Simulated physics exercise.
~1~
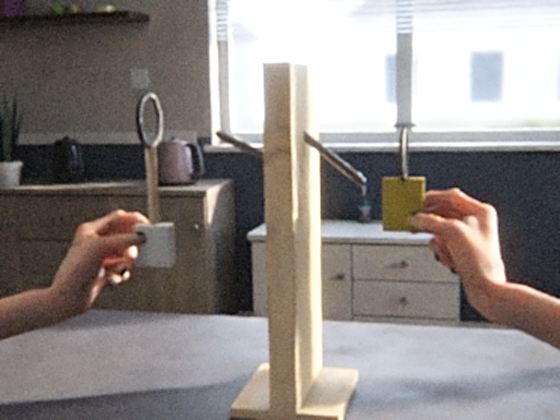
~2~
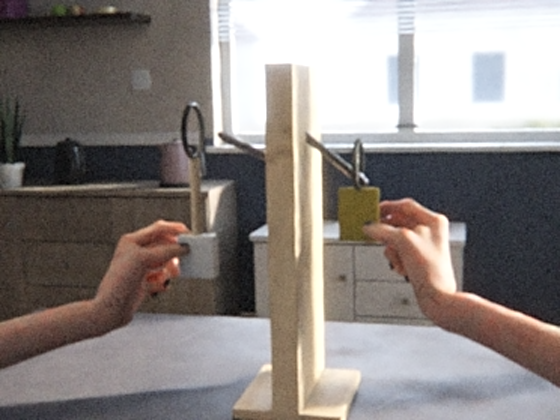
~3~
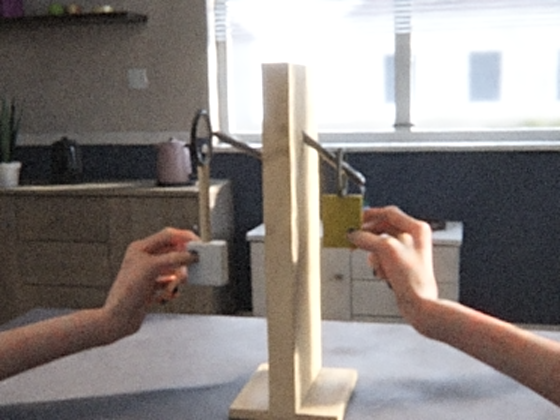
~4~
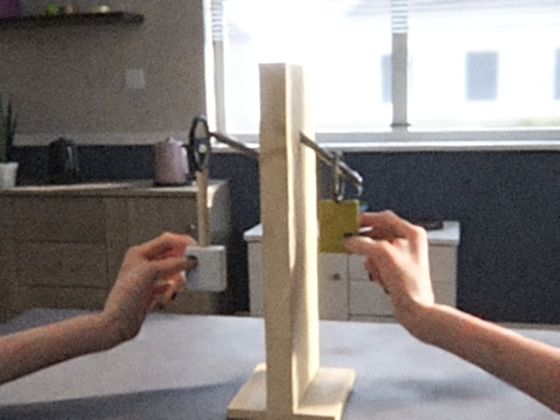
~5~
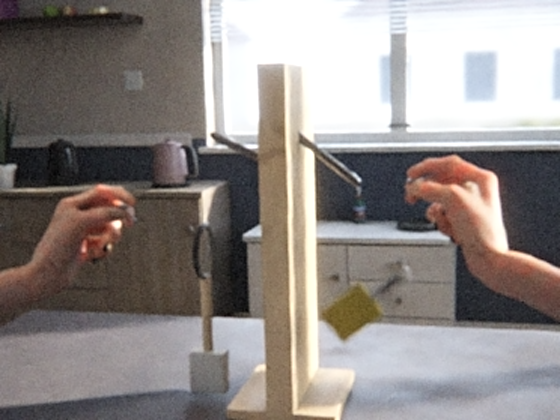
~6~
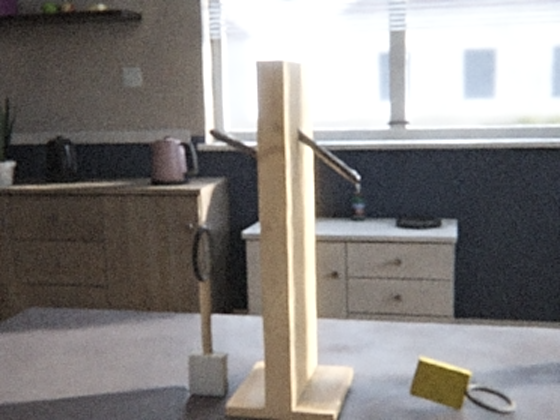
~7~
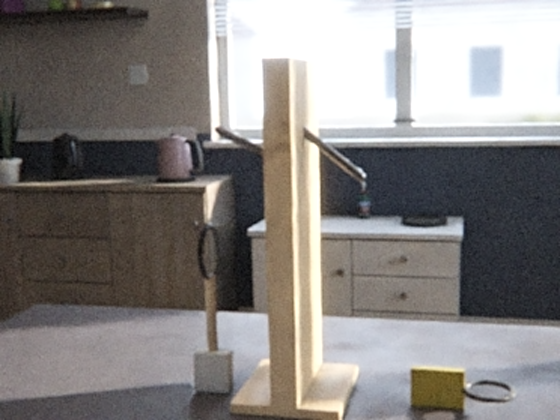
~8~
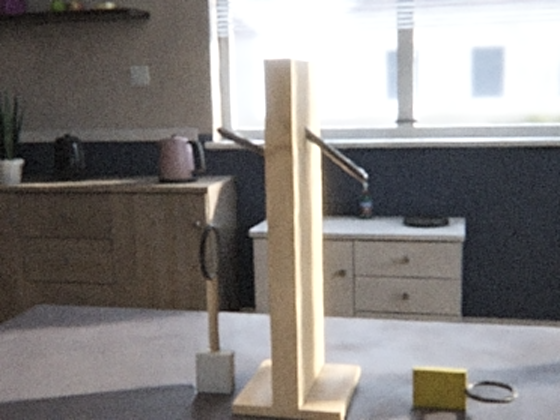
In a room with wooden cabinets and a bright window, seen from the front across a grey table by a slightly swaying camera, a wooden stand holds a slanting dark peg on each side. A hand on the left holds a white brush with a ring on top, and one on the right holds a yellow tag with a ring. Both hands bring them inward to the pegs and lower them slightly. The fingers then open and the hands draw back. The brush drops upright onto the table, while the tag tips as it falls and ends lying on its side at the right, leaving both pegs empty.
